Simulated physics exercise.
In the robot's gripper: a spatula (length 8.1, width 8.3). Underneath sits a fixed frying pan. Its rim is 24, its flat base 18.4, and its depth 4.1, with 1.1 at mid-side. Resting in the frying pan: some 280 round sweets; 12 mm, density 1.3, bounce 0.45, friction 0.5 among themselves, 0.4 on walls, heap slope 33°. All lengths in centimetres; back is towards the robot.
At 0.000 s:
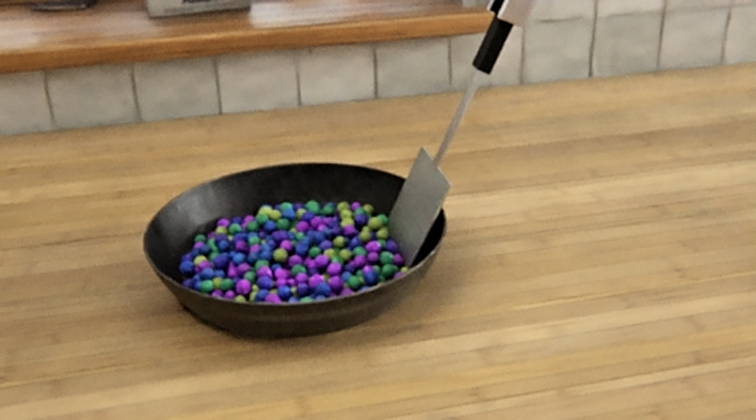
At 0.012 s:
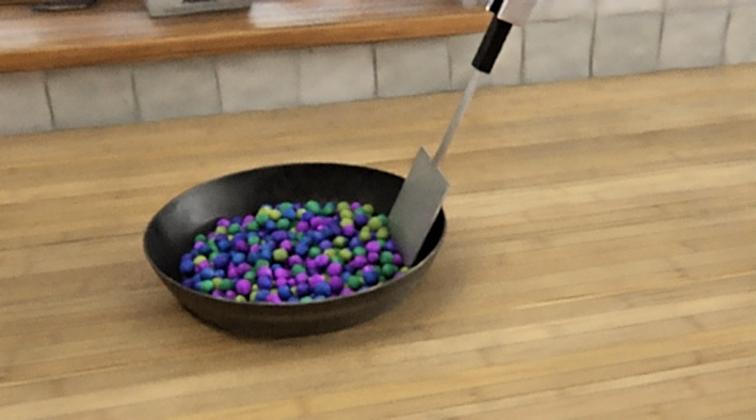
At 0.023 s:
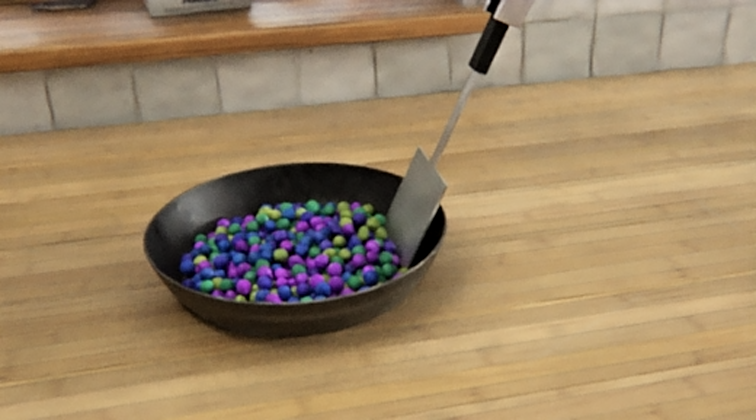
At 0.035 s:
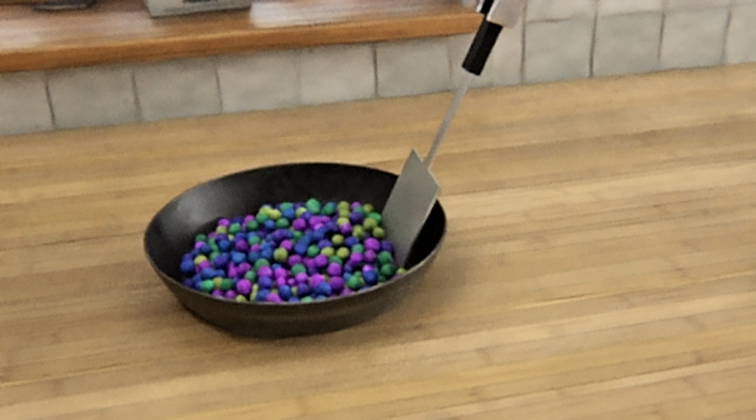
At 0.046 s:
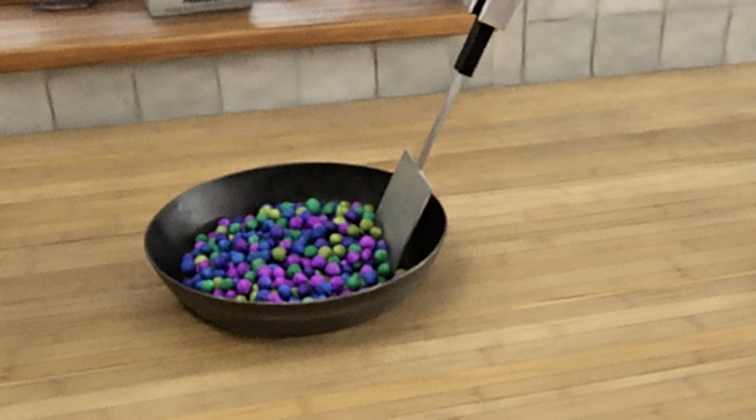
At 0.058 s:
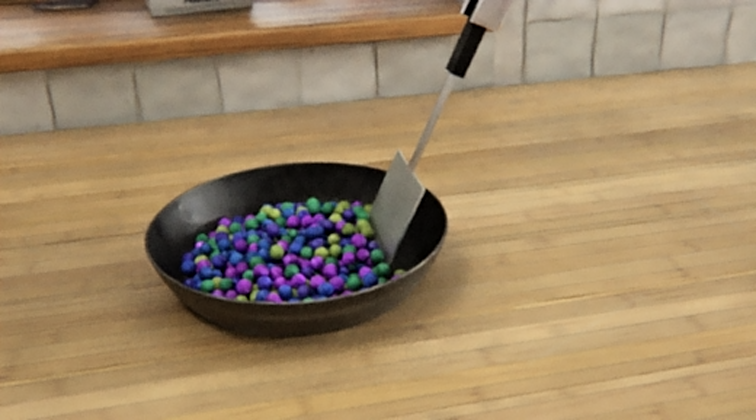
A spatula held by a robot gripper sliding slightly left through small multicoloured balls in a black frying pan on a wooden counter.
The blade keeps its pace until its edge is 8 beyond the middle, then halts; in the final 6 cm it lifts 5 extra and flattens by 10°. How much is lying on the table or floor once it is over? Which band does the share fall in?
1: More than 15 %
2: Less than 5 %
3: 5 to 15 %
3, 5 to 15 %.
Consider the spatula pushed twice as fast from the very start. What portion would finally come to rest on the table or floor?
Near 20 %.
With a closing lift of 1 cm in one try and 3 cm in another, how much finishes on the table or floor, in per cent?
Near 10 and 10 percent respectively.
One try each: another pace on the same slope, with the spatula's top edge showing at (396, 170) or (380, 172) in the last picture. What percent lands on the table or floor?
About 15 and 20 per cent.
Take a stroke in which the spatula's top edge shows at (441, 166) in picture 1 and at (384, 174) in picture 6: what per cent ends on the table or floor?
Close to 20 in a hundred.
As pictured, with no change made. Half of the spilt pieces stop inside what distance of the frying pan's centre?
About 22 cm.
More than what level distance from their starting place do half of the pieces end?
It comes out at about 3 cm.
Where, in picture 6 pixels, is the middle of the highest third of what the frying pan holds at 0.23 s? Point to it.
The middle lies somewhere about (220, 246).
By 0.14 s, sloping 65°, highest piece 3 above the table; 280 in the frying pan.
By 0.23 s, sloping 61°, highest piece 5 above the table; 280 in the frying pan.
By 0.47 s, sloping 55°, highest piece 5 above the table; 252 in the frying pan, 27 on the table or floor, 1 on the blade or in flight.
By 1.52 s, sloping 55°, highest piece 5 above the table; 252 in the frying pan, 28 on the table or floor.
Final count, 252 in the frying pan, 28 on the table or floor. That is 10 % on the table or floor.
